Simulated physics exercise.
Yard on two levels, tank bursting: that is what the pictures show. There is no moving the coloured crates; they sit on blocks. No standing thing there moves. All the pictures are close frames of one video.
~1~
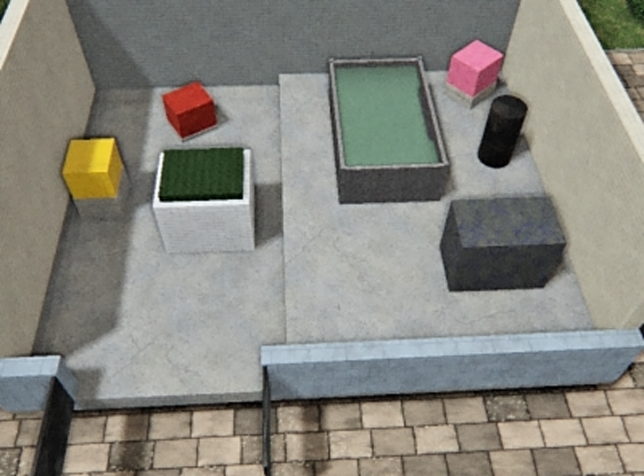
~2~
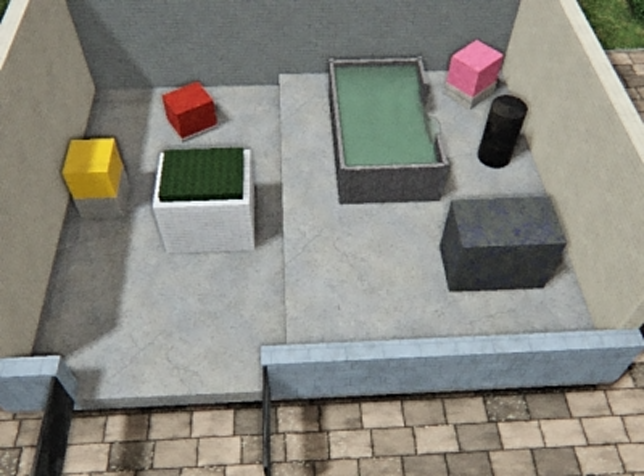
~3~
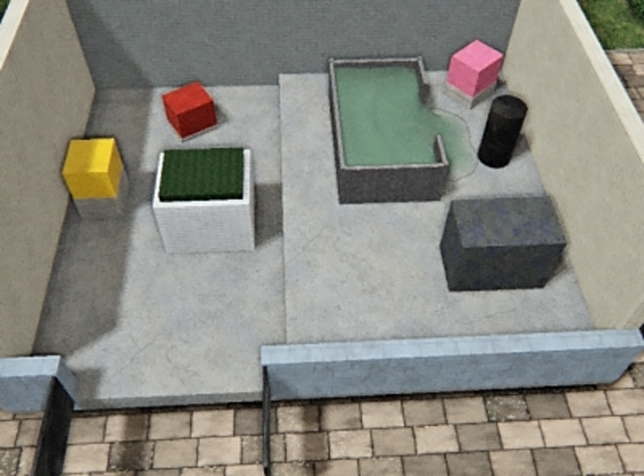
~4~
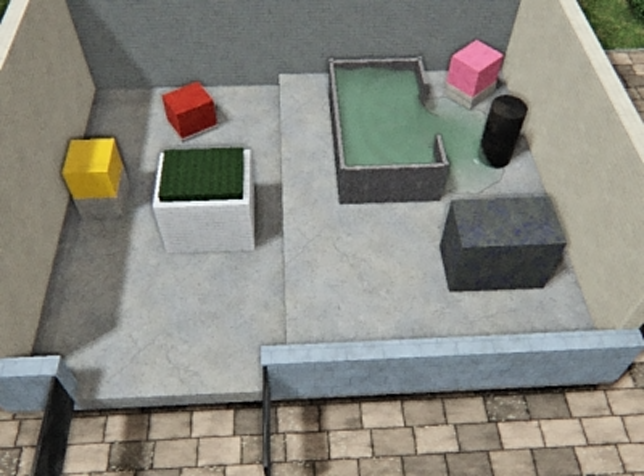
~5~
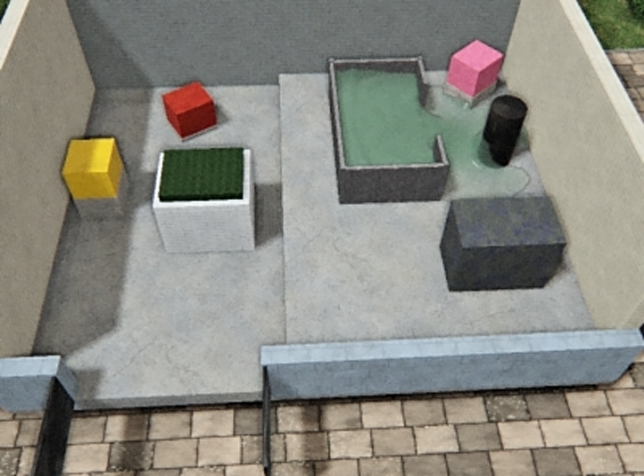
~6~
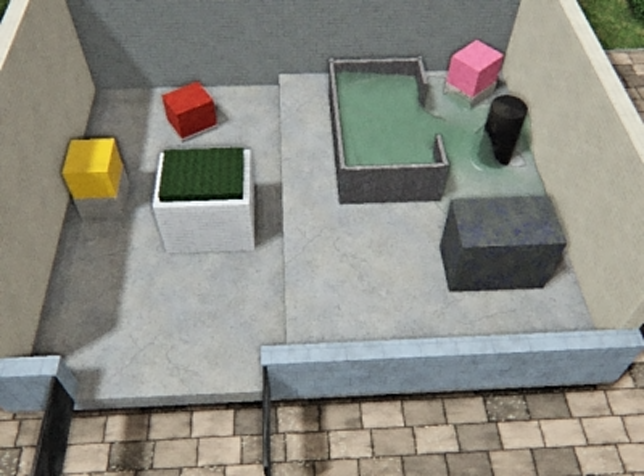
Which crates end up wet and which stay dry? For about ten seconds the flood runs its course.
My prediction: Pink crate: Wet, red crate: Wet, yellow crate: Dry.
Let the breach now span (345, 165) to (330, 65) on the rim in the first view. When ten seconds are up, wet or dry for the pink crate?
Looks like the pink crate holds out.
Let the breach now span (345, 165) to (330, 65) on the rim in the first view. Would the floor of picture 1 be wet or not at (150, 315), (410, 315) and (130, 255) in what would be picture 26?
Spot one inundated, spot two spared, spot three inundated.
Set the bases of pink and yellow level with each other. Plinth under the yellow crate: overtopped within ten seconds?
The yellow crate stays clear.
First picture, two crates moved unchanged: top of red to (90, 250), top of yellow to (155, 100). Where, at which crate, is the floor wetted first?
I say the pink crate.
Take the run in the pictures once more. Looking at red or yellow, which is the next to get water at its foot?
It's the crate marked red here.
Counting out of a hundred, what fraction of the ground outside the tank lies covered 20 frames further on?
Near 45 in a hundred.
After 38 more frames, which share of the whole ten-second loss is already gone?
Around 5 %.
A moment on, water covers 15 % of the floor; the pink crate water round its plinth, the red crate not reached, the yellow crate not reached.
Next, water covers 20 % of the floor; the pink crate water round its plinth, the red crate not reached, the yellow crate not reached.
Then, water covers 45 % of the floor; the pink crate water round its plinth, the red crate water round its plinth, the yellow crate not reached.
Later, water covers 80 % of the floor; the pink crate water round its plinth, the red crate water round its plinth, the yellow crate water round its plinth.
In the end, water covers 95 % of the floor; the pink crate was topped, the red crate was topped, the yellow crate stayed above the water.
